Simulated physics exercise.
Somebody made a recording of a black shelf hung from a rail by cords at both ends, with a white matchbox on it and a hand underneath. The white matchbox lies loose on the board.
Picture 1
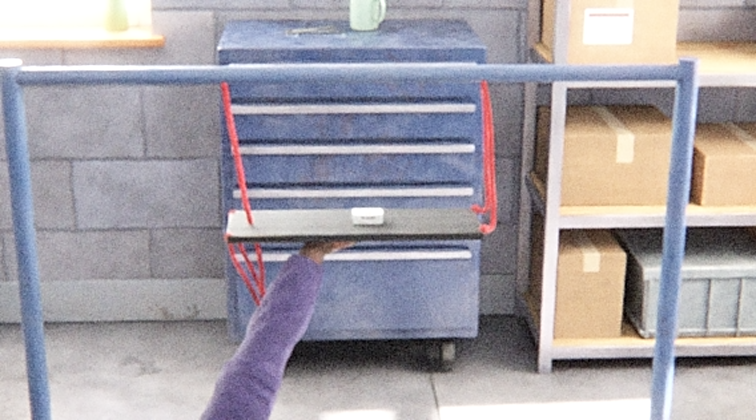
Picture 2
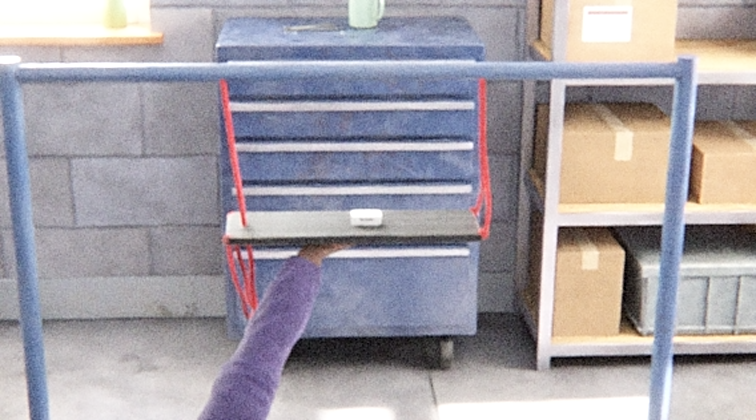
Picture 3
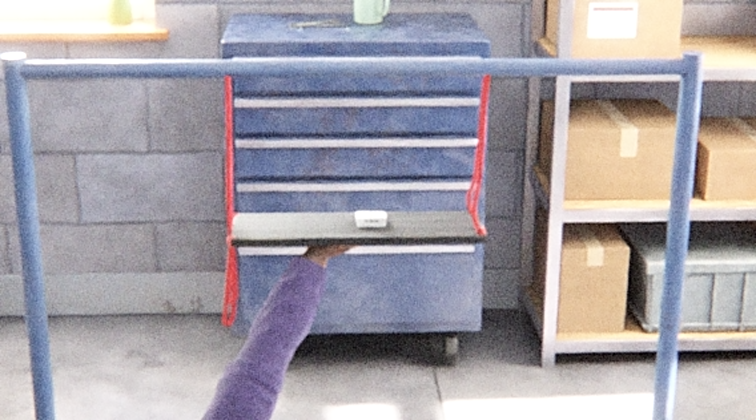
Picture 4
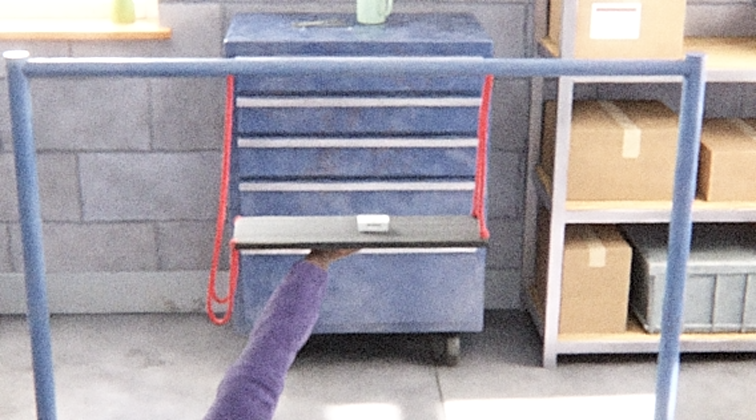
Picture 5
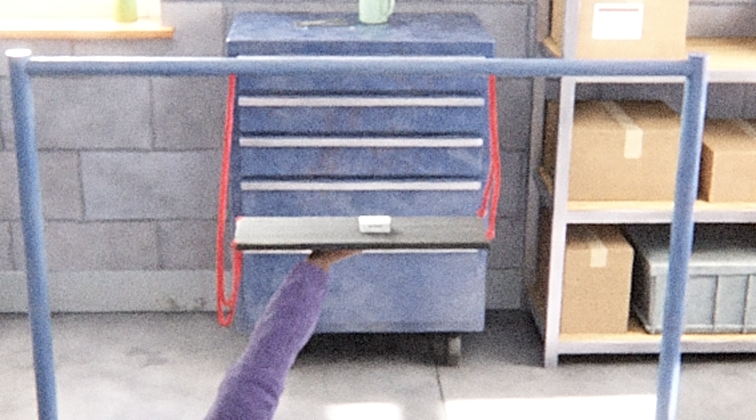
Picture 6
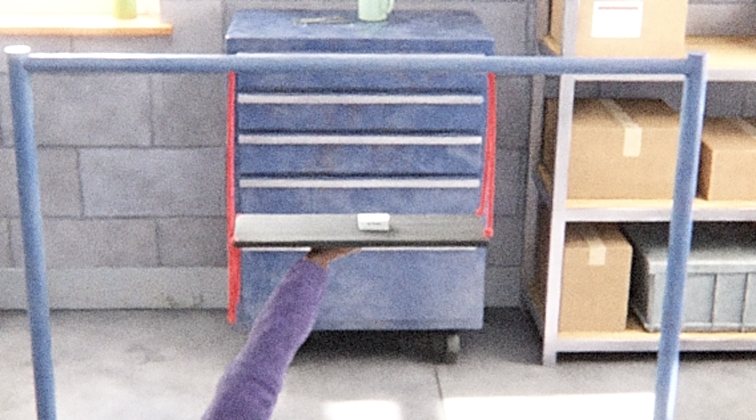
In this clip, a hand supports a black shelf hung by red cords from a blue rail, a small white box resting on top; the slack left cords swing and shift while the shelf, box and hand stay nearly still.
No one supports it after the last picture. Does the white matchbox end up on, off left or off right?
It's likely to fall away leftward, if you ask me.
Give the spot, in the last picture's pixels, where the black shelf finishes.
Once everything settles, its middle sits around (396, 311) in the last view.
Then, 0.42 s after the last picture, board tipped 24° down to the left; matchbox sliding near (307, 292).
Then, 0.96 s after the last picture, board tipped 51° down to the left; matchbox on the floor.
Then, 1.52 s after the last picture, board tipped 46° down to the left; matchbox on the floor.
At rest, board tipped 47° down to the left; matchbox on the floor. The white matchbox falls from the left end.
